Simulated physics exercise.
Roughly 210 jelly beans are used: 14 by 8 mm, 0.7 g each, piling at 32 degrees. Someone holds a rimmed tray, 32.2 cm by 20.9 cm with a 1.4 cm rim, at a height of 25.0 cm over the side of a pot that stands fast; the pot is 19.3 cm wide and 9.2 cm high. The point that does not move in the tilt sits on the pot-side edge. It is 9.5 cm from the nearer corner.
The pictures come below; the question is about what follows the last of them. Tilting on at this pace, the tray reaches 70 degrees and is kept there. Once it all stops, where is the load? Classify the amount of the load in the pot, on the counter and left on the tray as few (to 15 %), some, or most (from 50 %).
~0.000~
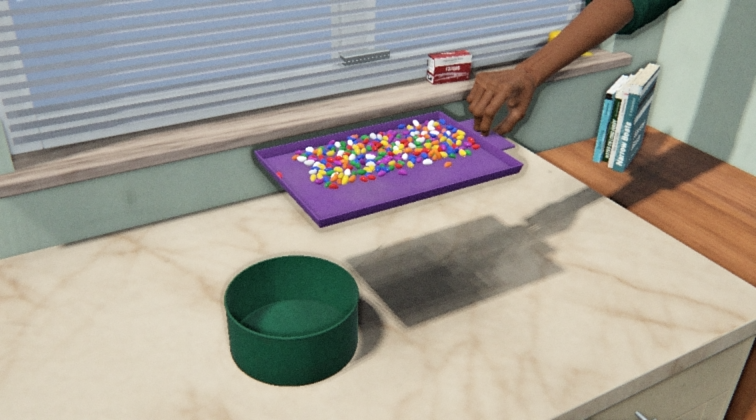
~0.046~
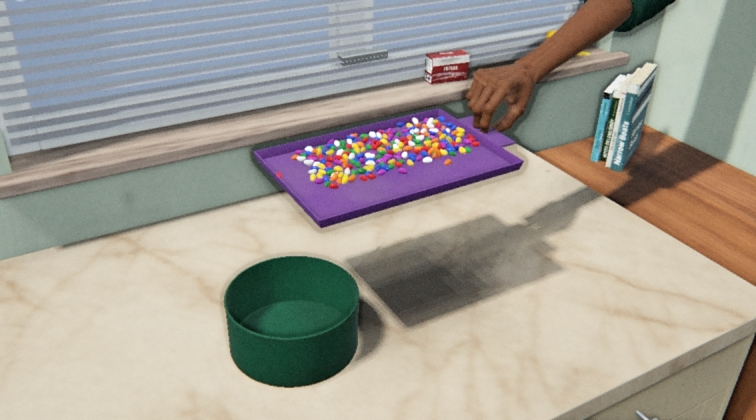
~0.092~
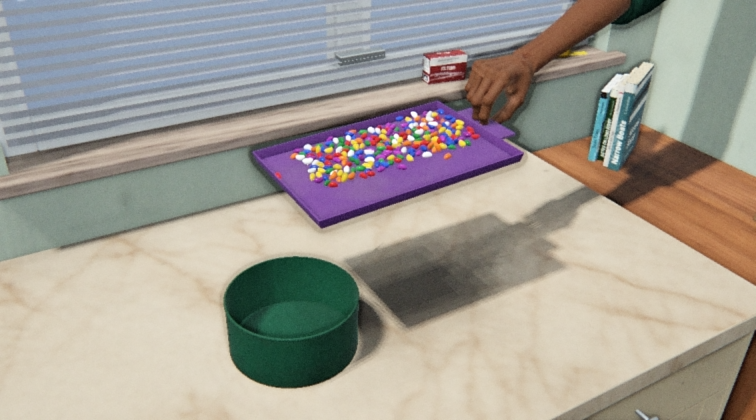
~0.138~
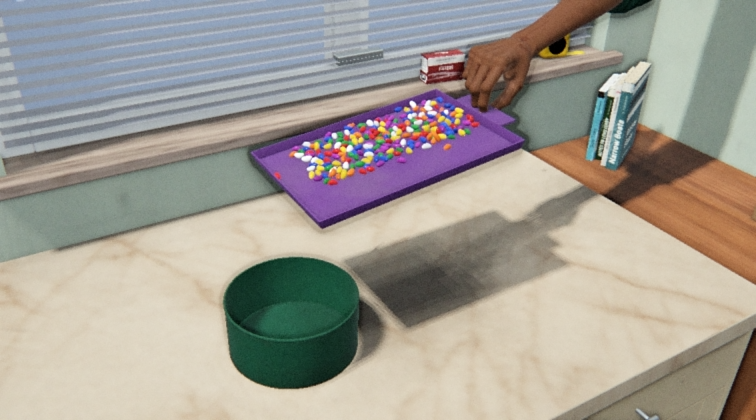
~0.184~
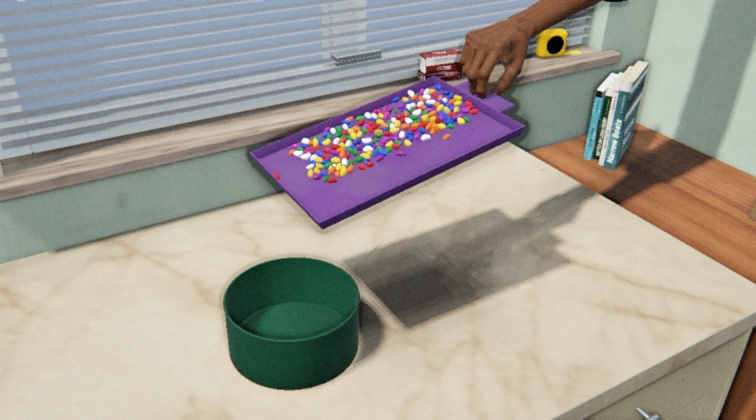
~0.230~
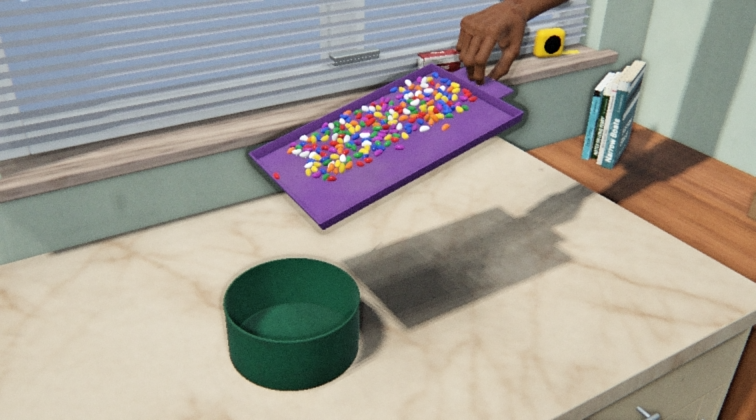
Tray: Some. Pot: Some. Counter: Some.
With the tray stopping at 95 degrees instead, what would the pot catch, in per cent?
Near 55 %, then.
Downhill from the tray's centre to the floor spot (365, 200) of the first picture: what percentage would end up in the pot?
Around 40 percent of them.
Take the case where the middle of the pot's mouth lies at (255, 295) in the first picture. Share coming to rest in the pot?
Close to 55 in a hundred.
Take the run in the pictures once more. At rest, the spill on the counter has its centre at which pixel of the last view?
The spill's middle ends up near (165, 357).
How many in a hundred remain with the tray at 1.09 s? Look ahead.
Some 25 per cent of the load.
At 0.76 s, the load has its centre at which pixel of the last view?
Load centre est.: (276, 175) px.
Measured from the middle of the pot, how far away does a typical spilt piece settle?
Distance: Around 26 cm.
After 0.55 s, tilt 42 degrees; the tray holds 100 %, the pot 0 %.
After 0.76 s, tilt 60 degrees; the tray holds 85 %, the pot 0 %.
Then, at 1.09 s, tilt 70 degrees; the tray holds 25 %, the pot 30 %.
In the end, at 2.5 s, tray 25 %, pot 30 %, counter 45 %.
